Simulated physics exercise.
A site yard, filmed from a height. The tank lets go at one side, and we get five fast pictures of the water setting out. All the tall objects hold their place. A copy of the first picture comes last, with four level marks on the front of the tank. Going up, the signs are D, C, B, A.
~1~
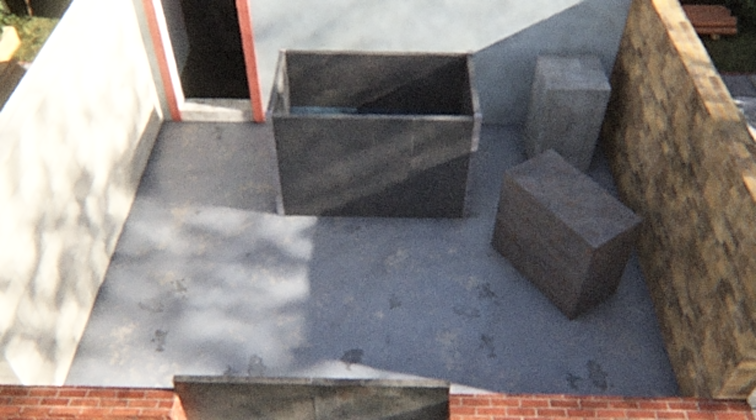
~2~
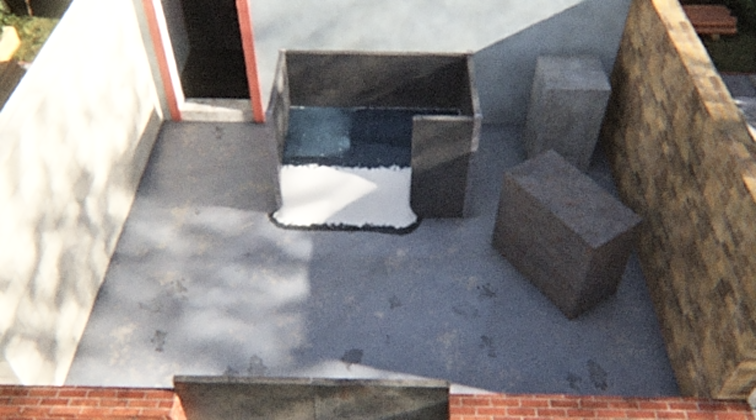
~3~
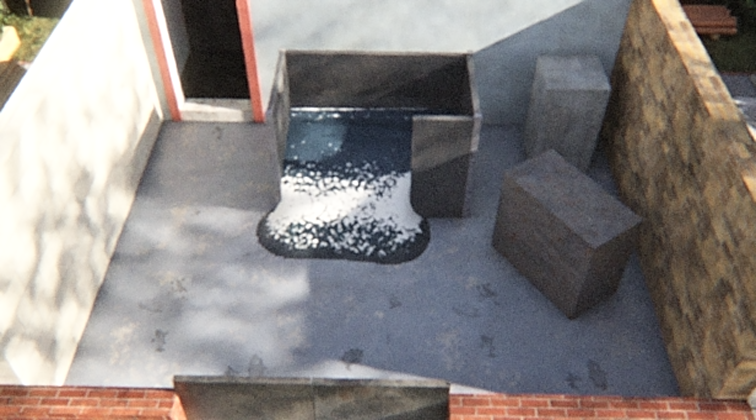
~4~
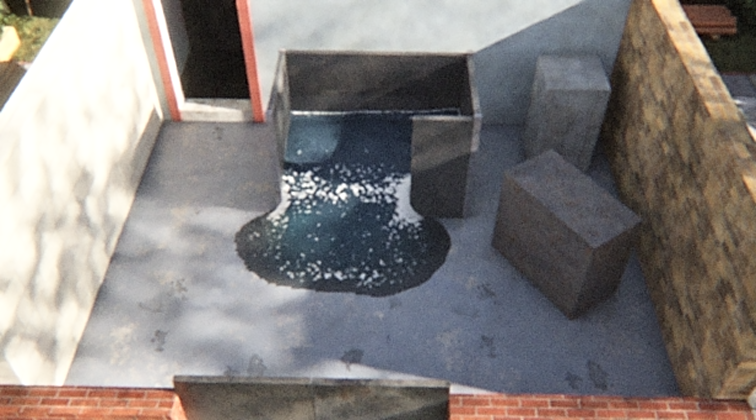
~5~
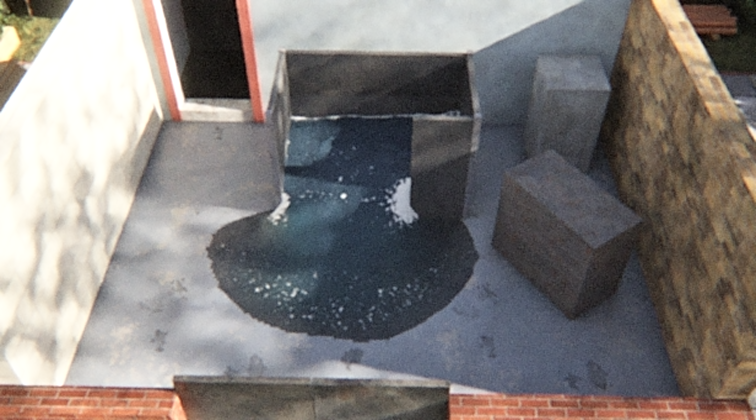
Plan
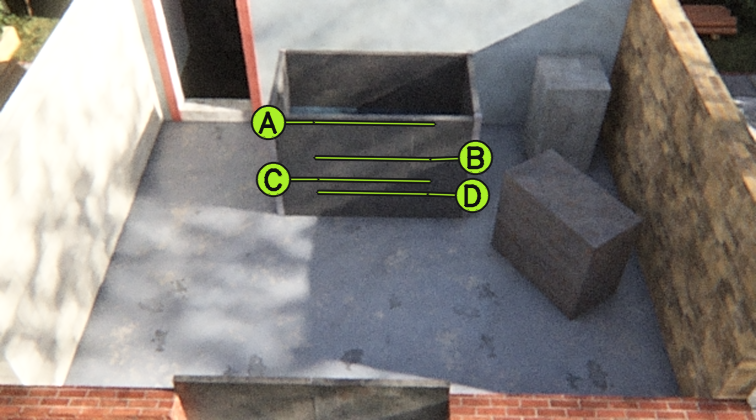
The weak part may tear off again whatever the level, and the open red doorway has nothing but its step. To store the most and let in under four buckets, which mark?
B is the one.
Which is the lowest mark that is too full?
A it is.
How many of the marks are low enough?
Three of the four.
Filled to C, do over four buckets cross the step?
No, that is safe.
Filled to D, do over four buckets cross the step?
No, that is safe.
On the marked copy, A at (373, 123); B at (373, 158); C at (373, 180); D at (373, 193); from the bottom up D, C, B, A.
Choosing A, about 12 bucketfuls get in.
Choosing B, a bucket or two gets in.
Choosing C, nothing gets over.
Choosing D, nothing gets over.
